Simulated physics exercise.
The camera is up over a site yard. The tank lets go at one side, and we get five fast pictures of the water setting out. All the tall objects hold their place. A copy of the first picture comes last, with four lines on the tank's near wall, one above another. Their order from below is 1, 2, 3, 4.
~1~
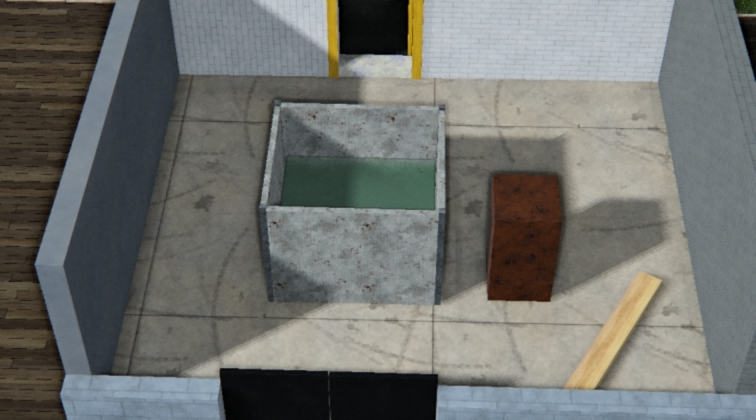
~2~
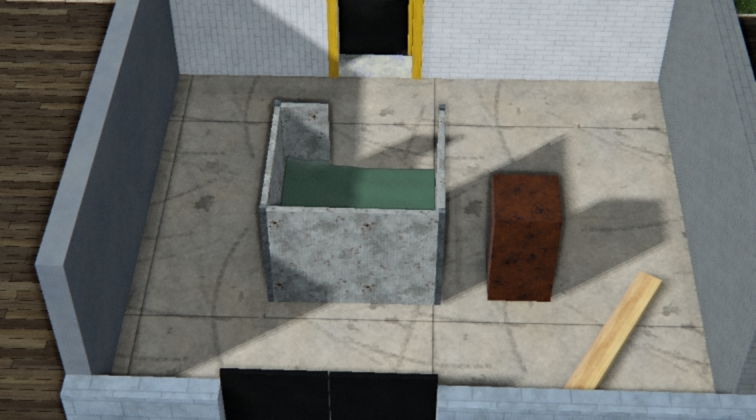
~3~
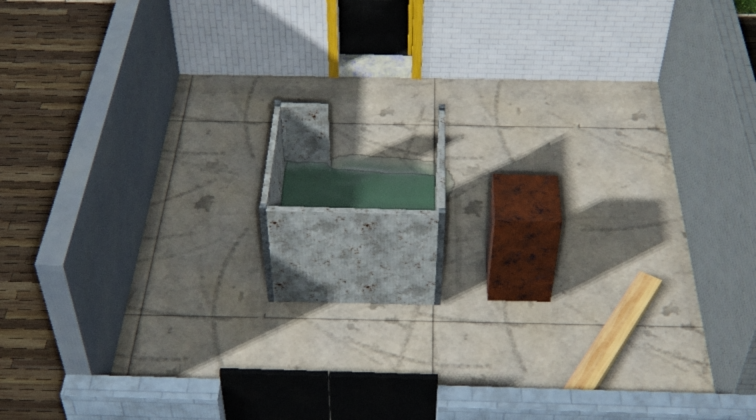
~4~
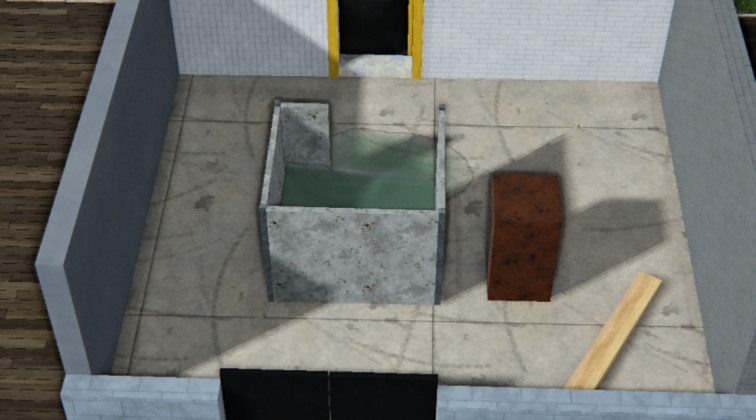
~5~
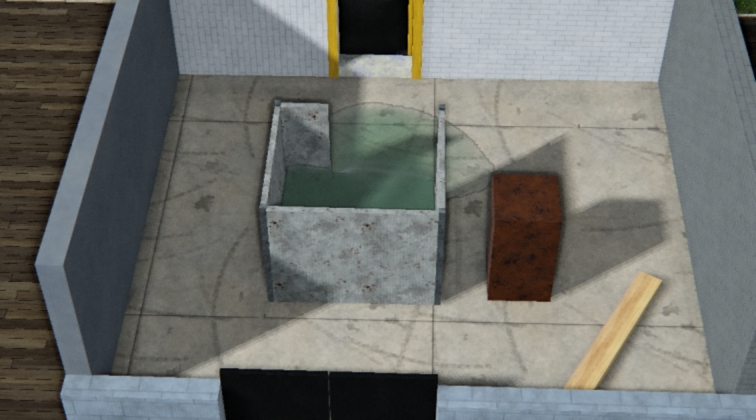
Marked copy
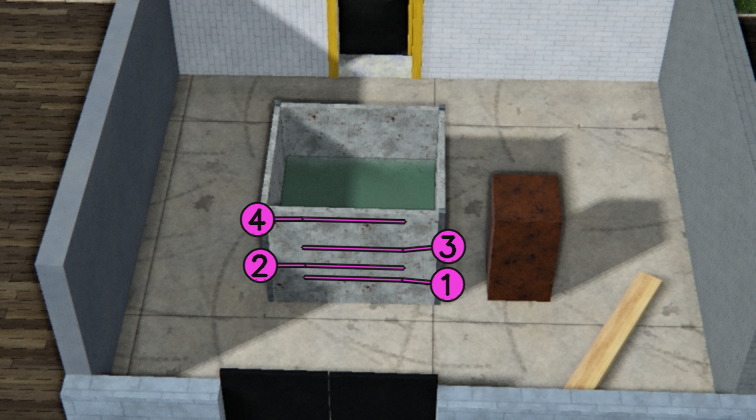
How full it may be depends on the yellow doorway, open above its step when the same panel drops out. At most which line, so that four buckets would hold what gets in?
Level 1.
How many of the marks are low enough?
One of the four.
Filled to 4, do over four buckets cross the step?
Yes, it does.
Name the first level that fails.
2 it is.
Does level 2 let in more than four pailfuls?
Yes, that goes wrong.
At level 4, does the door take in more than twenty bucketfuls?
Yes, clearly.
On the marked copy, 1 at (354, 278); 2 at (353, 266); 3 at (353, 248); 4 at (352, 220); from the bottom up 1, 2, 3, 4.
If 1 is chosen, a bucket or two gets in.
If 2 is chosen, about 9 bucketfuls get in.
If 3 is chosen, dozens of bucketfuls pour in.
If 4 is chosen, dozens of bucketfuls pour in.
